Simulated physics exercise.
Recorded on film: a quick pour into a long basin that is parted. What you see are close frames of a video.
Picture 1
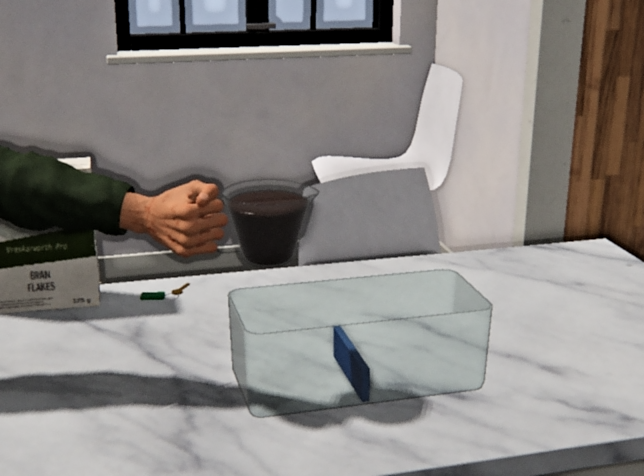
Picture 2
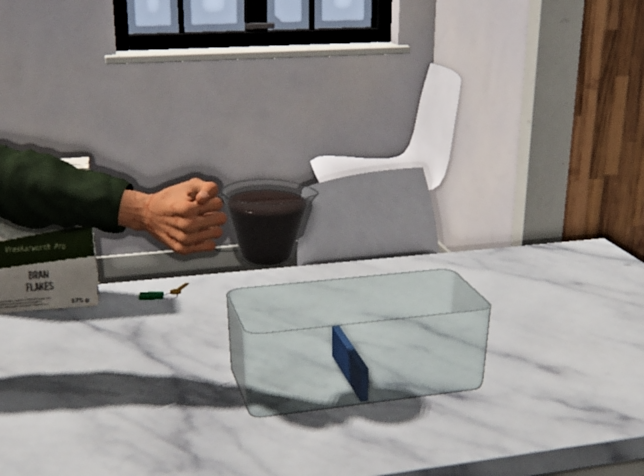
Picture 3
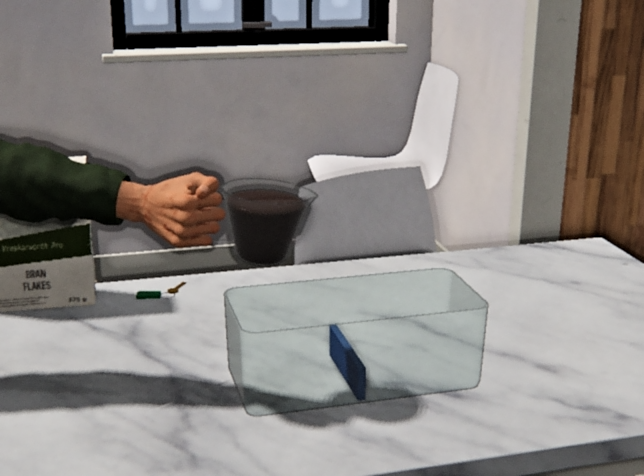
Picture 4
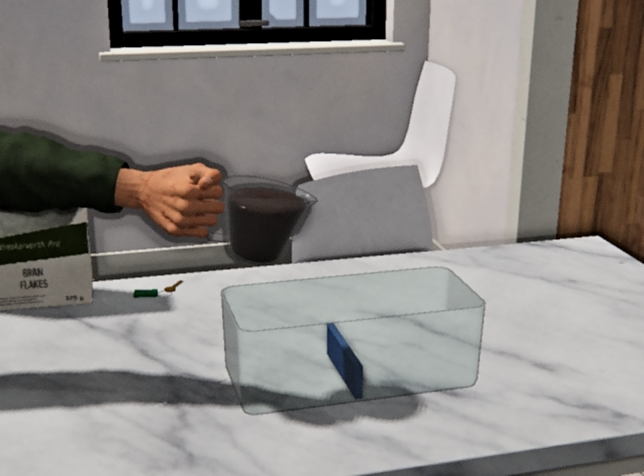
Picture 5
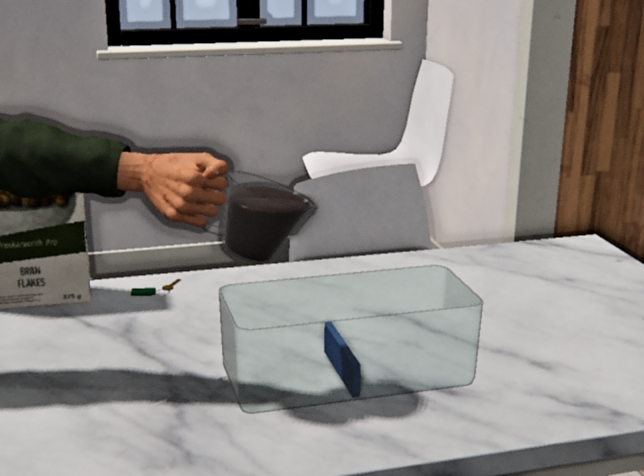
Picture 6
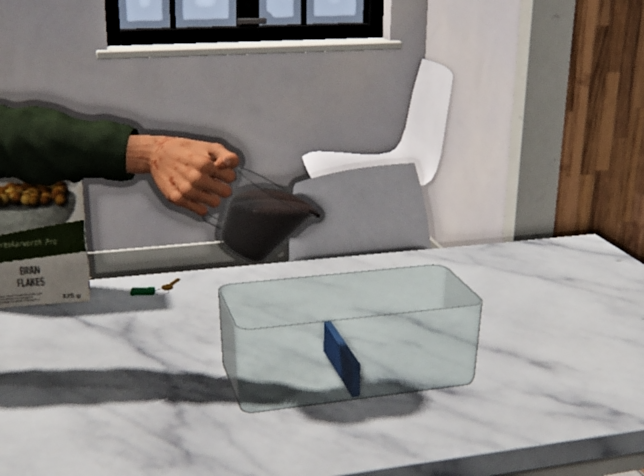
A glass jug of dark coffee, gripped by a hand in a dark green sleeve, hangs almost upright behind a clear long basin with a blue dividing wall on a marble table. The hand then tilts the jug steadily to the right, lowering its rim as the coffee shifts toward the lip.
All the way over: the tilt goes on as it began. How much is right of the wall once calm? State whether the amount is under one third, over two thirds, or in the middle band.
The share that settles right of the wall is one third to two thirds, as I see it.
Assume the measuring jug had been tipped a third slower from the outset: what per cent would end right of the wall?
It comes to about 60 per cent.
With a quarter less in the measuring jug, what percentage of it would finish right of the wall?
It comes to around 25 percent.
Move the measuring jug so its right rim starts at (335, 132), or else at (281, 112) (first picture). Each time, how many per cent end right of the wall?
In turn 90 % and 15 %.
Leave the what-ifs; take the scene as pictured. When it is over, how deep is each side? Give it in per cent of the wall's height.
Left 20 per cent, right 20.
A moment on, the measuring jug is tipped on its side and 37 per cent is still to pour, 7 is left of the wall and 28 right of it.
Next, the measuring jug is tipped on its side and 4 per cent is still to pour, 43 is left of the wall and 46 right of it.
Then the measuring jug is tipped on its side and 0 per cent is still to pour, 52 is left of the wall and 47 right of it.
Later the measuring jug is tipped on its side and 0 per cent is still to pour, 52 is left of the wall and 47 right of it.
At rest 52 per cent lies left of the wall, 47 right of it and 1 outside.
